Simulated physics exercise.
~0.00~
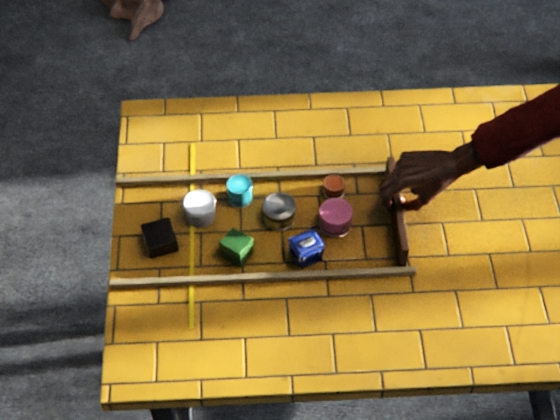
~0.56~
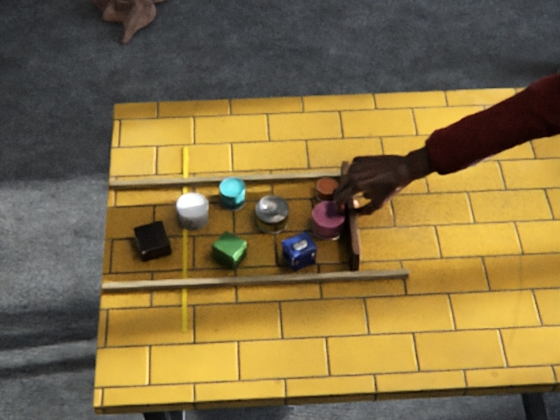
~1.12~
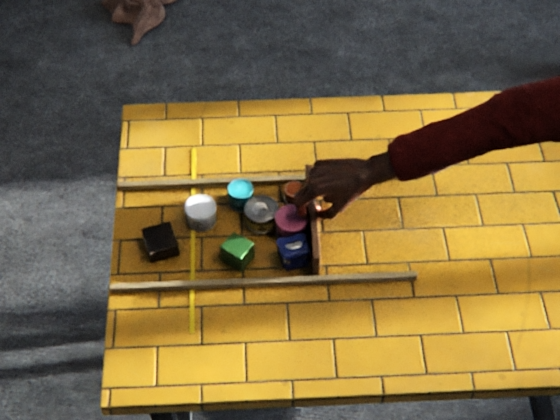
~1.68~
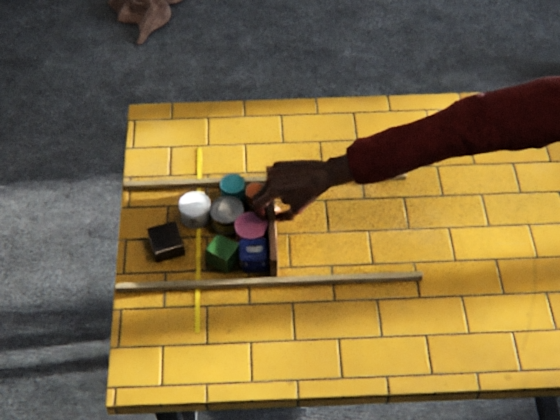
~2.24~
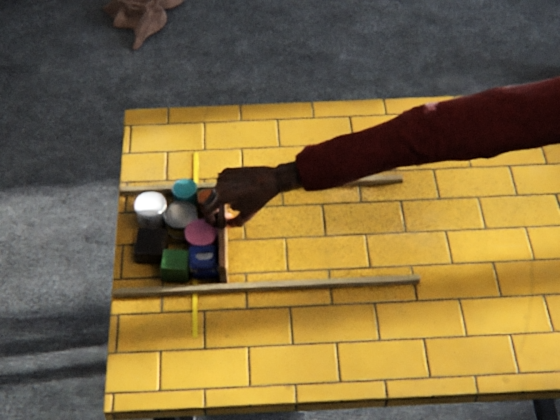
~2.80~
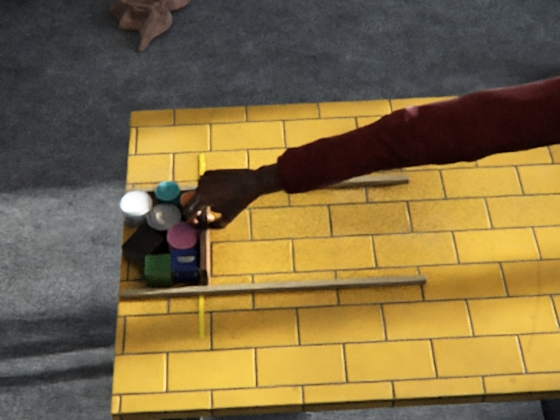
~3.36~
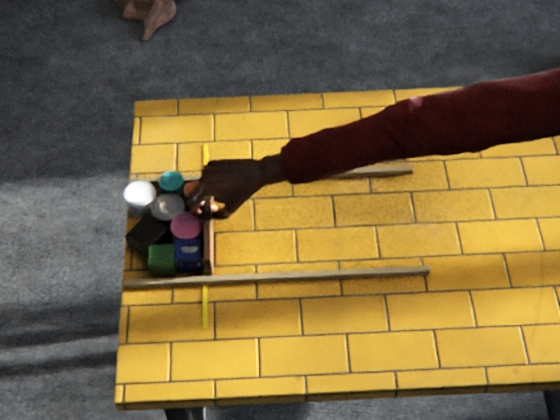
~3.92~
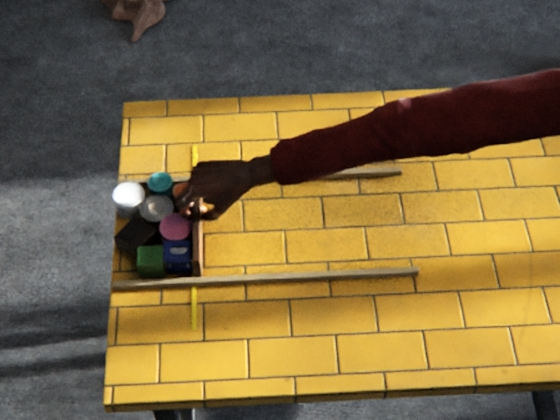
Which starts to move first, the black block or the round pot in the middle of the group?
The round pot in the middle starts to move first. The black block stays still until later, when the crowded group is pushed toward the left end.
